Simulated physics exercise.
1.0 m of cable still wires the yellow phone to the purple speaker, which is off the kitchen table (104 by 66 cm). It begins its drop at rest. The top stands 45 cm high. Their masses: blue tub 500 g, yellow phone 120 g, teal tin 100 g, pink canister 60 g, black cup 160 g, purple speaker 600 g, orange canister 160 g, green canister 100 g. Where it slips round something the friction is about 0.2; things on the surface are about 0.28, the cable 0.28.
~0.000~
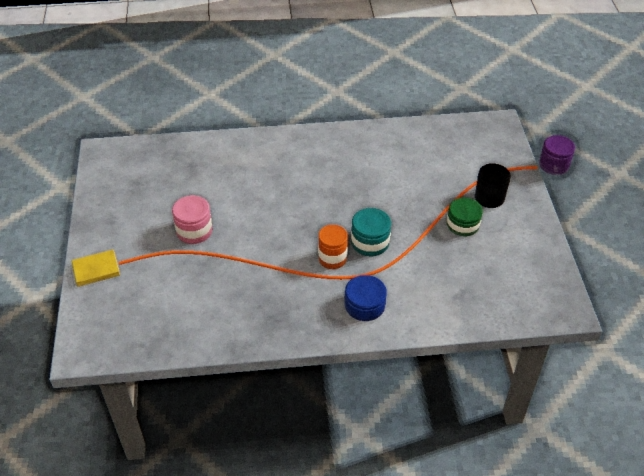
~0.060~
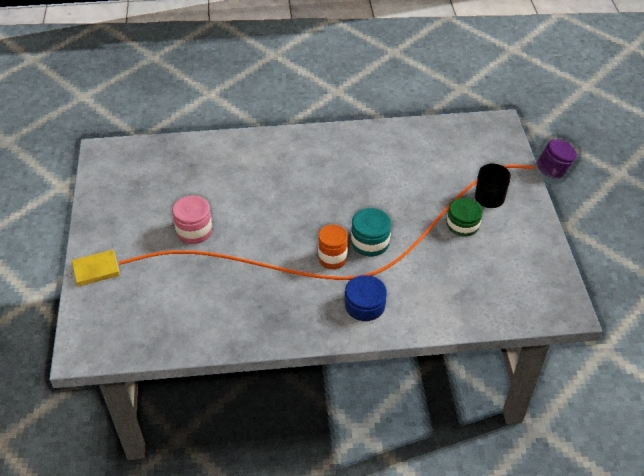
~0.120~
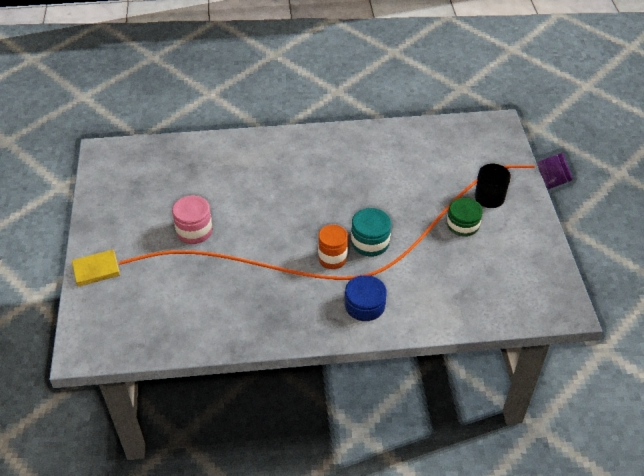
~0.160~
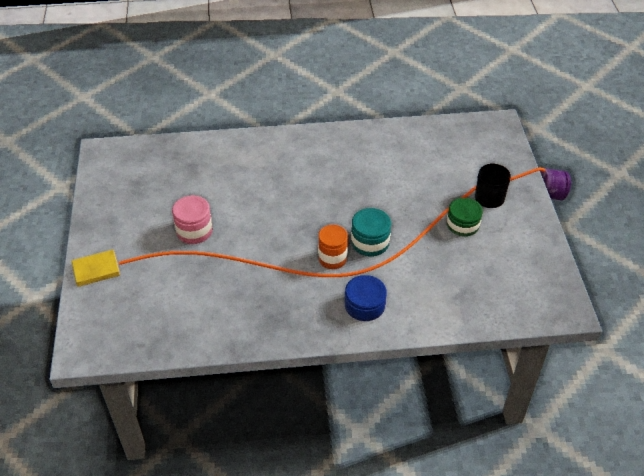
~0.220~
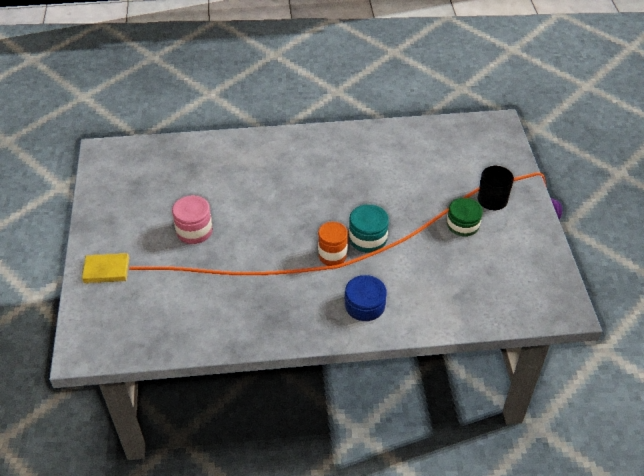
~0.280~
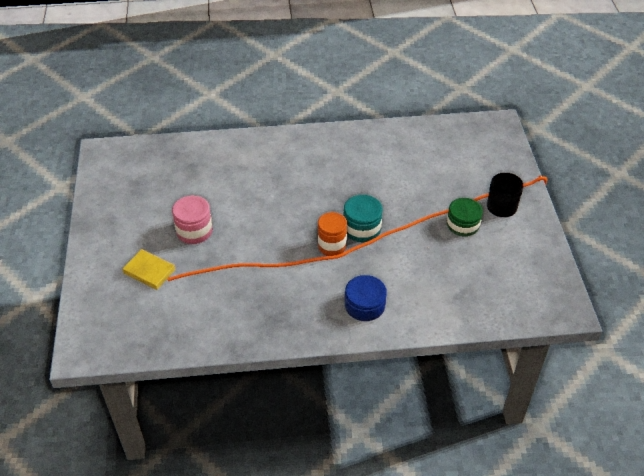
On a grey table, a purple object at the right edge drops out of sight over the side as an orange cable shifts and straightens among coloured containers, nudging the teal one and black cup slightly, while a yellow block slides right.
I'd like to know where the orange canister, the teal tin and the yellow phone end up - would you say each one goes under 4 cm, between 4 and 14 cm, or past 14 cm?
The orange canister makes a medium trip; the teal tin makes a medium trip; the yellow phone makes a long trip.
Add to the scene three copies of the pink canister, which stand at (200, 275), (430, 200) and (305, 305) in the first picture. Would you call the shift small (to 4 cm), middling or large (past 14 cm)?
Shift 1: Medium. Shift 2: Minor. Shift 3: Minor.
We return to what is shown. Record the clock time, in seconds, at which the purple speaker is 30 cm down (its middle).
It gets there at roughly 0.34 s.
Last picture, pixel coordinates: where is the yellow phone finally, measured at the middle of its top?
Roughly (505, 240).
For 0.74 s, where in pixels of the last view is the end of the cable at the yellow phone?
At about pixel (452, 243).
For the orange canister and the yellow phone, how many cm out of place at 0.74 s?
Shifts - orange canister 8 cm, yellow phone 70 cm.
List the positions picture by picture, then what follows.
The first picture shows shows, orange canister (333, 235); teal tin (372, 221); yellow phone (95, 265); cable runs through (437, 220) (271, 267) (173, 252).
The second picture shows shows, purple speaker (559, 149); cable runs through (174, 252).
The third picture shows shows, purple speaker (555, 171); cable runs through (174, 252).
The fourth picture shows shows, purple speaker (552, 184); cable runs through (372, 268) (174, 253).
The fifth picture shows shows, black cup (498, 177); orange canister (333, 232); teal tin (369, 218); cable runs through (538, 174) (185, 269).
The sixth picture shows shows, orange canister (332, 222); teal tin (363, 208); yellow phone (148, 267); cable runs through (411, 225) (223, 267).
By 0.5 s, the cable's tail end at (356, 253); yellow phone 49 cm off its start, teal tin 9 cm off its start, orange canister 8 cm off its start.
By 0.7 s, the cable's tail end at (452, 243); yellow phone 74 cm off its start, teal tin 9 cm off its start, orange canister 8 cm off its start.
By 1.0 s, the cable's tail end at (481, 240); yellow phone 84 cm off its start at (504, 241), teal tin 9 cm off its start at (356, 193), orange canister 8 cm off its start at (333, 207).
By 1.2 s, the cable's tail end at (481, 240); yellow phone 84 cm off its start, teal tin 9 cm off its start, orange canister 8 cm off its start.
By 2.4 s, the cable's tail end at (481, 240); yellow phone 84 cm off its start at (505, 240), teal tin 9 cm off its start at (356, 193), orange canister 8 cm off its start at (333, 207), black cup 7 cm off its start at (520, 192).
